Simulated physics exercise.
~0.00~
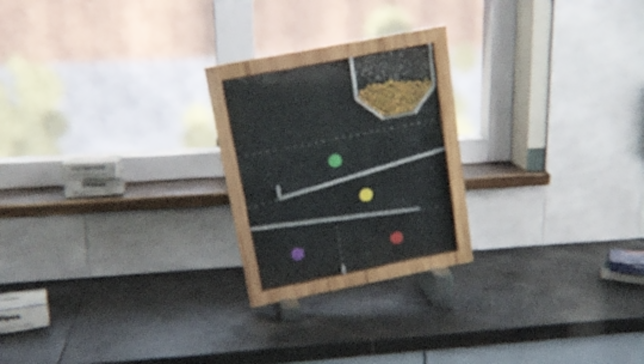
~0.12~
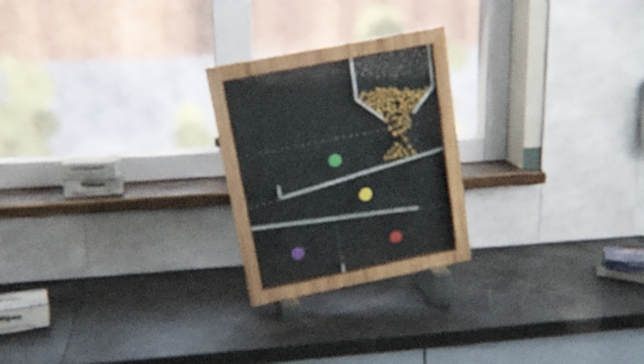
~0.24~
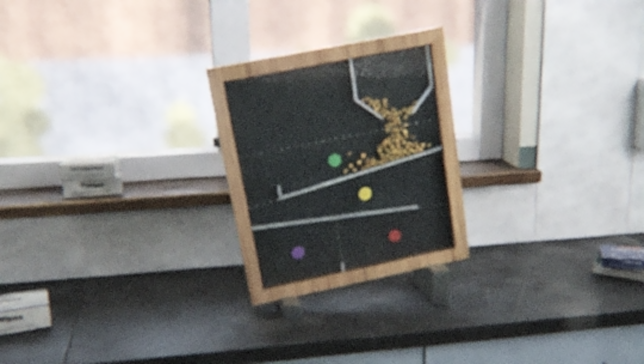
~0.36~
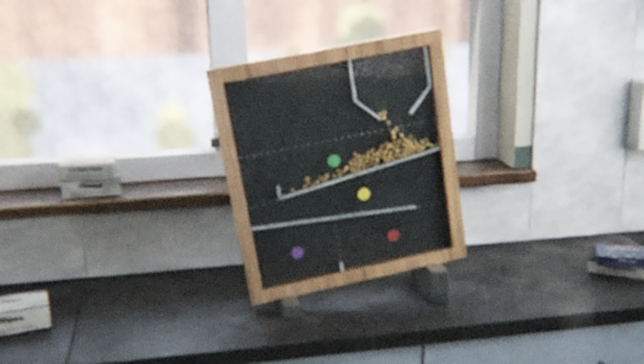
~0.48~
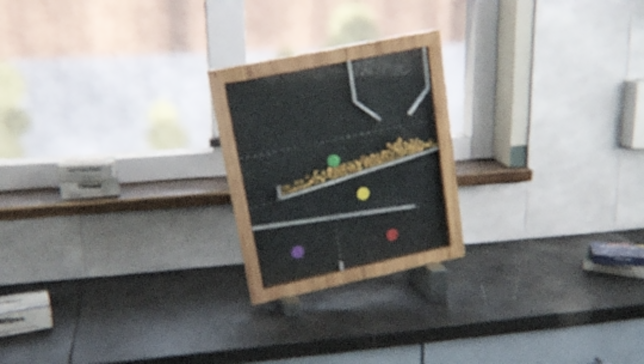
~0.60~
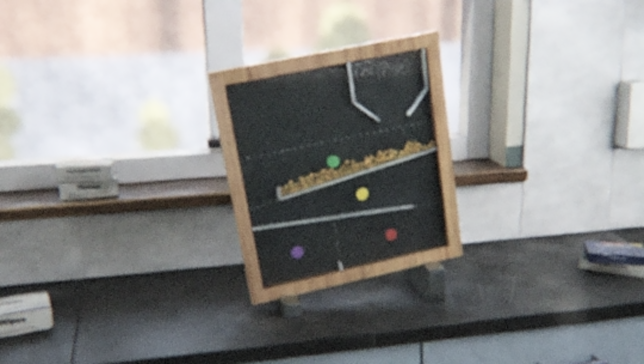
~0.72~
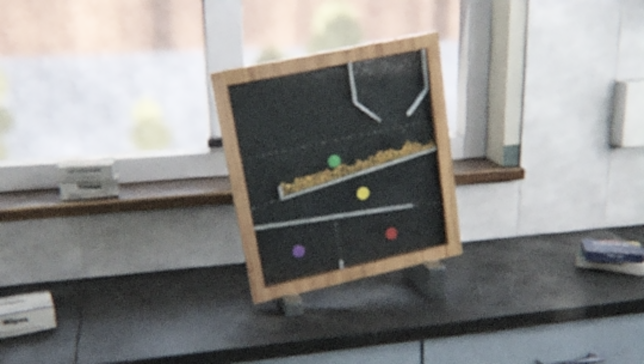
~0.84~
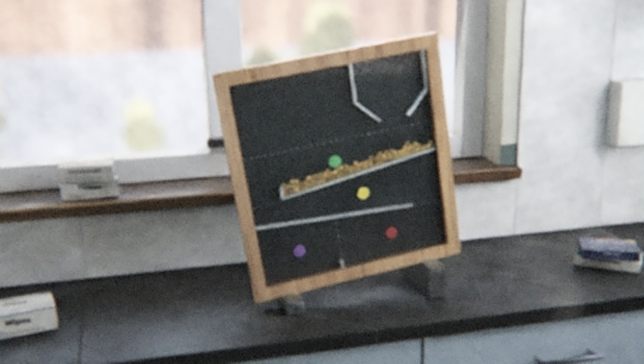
Golden beads pouring from a hopper onto a sloping ledge in a framed board, spreading leftward and settling beside the green dot.
